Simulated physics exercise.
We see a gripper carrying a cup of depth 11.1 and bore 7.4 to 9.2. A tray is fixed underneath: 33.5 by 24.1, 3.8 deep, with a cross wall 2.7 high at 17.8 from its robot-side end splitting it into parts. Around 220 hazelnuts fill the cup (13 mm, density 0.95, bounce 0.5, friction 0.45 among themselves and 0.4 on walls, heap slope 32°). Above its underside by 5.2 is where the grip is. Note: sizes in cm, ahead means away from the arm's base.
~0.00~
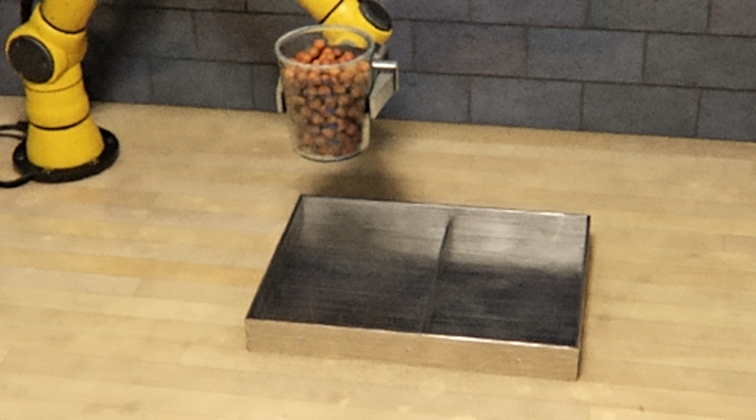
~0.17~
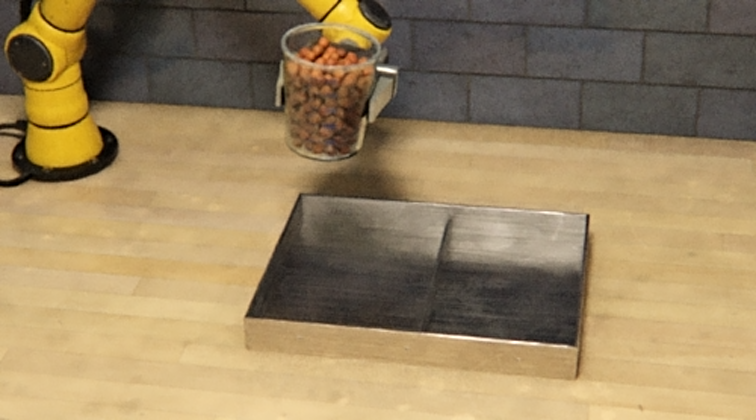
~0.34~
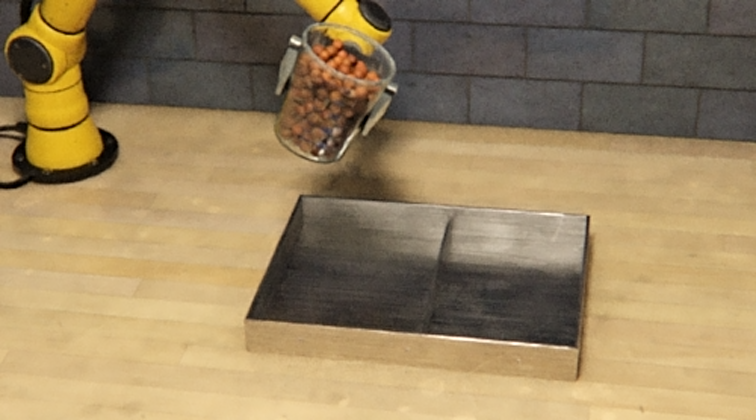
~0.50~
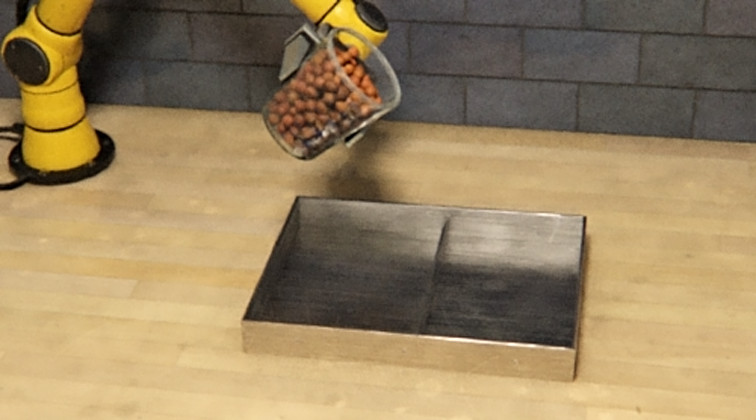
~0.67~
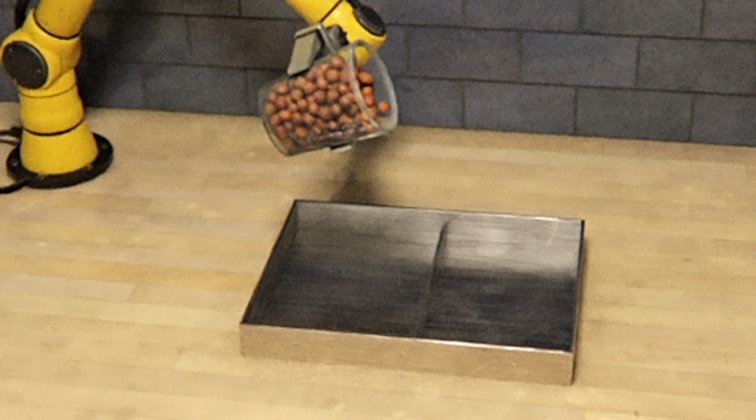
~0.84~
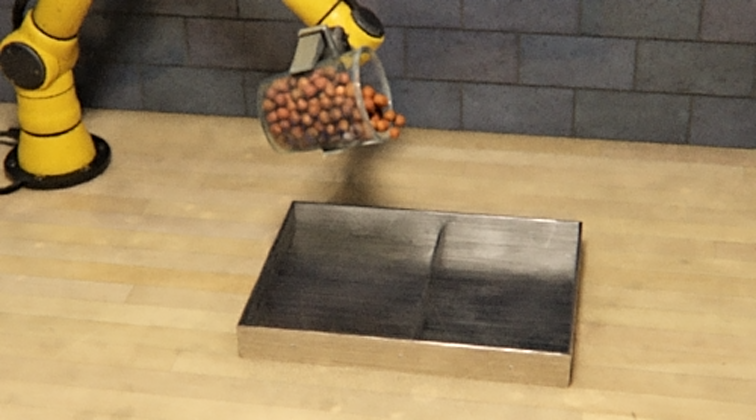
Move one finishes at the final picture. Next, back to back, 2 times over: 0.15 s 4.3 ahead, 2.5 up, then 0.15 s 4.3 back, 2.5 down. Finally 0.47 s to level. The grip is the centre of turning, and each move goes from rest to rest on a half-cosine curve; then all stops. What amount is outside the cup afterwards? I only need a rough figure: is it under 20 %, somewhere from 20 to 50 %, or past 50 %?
Roughly, it is past 50 %.
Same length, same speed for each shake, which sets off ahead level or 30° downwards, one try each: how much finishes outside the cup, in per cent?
First try some 50 %, second try some 35 %.
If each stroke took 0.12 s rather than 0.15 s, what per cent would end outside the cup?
That gives about 75 percent.
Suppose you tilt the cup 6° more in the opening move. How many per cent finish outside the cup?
Roughly 75 percent.
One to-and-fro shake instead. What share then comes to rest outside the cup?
Result: Approximately 40 per cent.
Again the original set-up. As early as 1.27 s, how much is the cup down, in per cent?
About 40 per cent by then.
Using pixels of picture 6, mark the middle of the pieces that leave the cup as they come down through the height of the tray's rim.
Near (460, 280).
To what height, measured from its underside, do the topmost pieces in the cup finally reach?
I'd say close to 7.5 cm.
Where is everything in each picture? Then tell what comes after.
The cup middle at (328, 97), level; upper third of the load around (327, 74), from x 290 to 365, top at y 45; 222 in the cup, in the first picture.
The cup middle at (327, 96), tilted 7° forward; upper third of the load around (328, 73), from x 295 to 365, top at y 45, in the second picture.
The cup middle at (329, 98), tilted 25° forward; upper third of the load around (333, 76), from x 285 to 375, top at y 45, in the third picture.
The cup middle at (326, 99), tilted 48° forward; upper third of the load around (329, 79), from x 275 to 375, top at y 50, in the fourth picture.
The cup middle at (325, 104), tilted 66° forward; upper third of the load around (328, 86), from x 270 to 385, top at y 65, in the fifth picture.
The cup middle at (323, 106), tilted 73° forward; upper third of the load around (323, 92), from x 270 to 400, top at y 75; 222 in the cup, in the sixth picture.
After 1.27 s, tilted 73° forward, highest piece 27 above the table; 137 in the cup, 65 in the far-side part, 16 in the robot-side part, 4 in flight or on a rim.
After 1.70 s, tilted 31° forward, highest piece 27 above the table; 108 in the far-side part, 84 in the cup, 28 in the robot-side part, 2 on the table or floor.
After 2.11 s, level, highest piece 26 above the table; 108 in the far-side part, 84 in the cup, 28 in the robot-side part, 2 on the table or floor.
After 3.16 s, level, highest piece 26 above the table; 108 in the far-side part, 84 in the cup, 28 in the robot-side part, 2 on the table or floor.
In the end, 108 in the far-side part, 84 in the cup, 28 in the robot-side part, 2 on the table or floor. That is 62 % outside the cup.
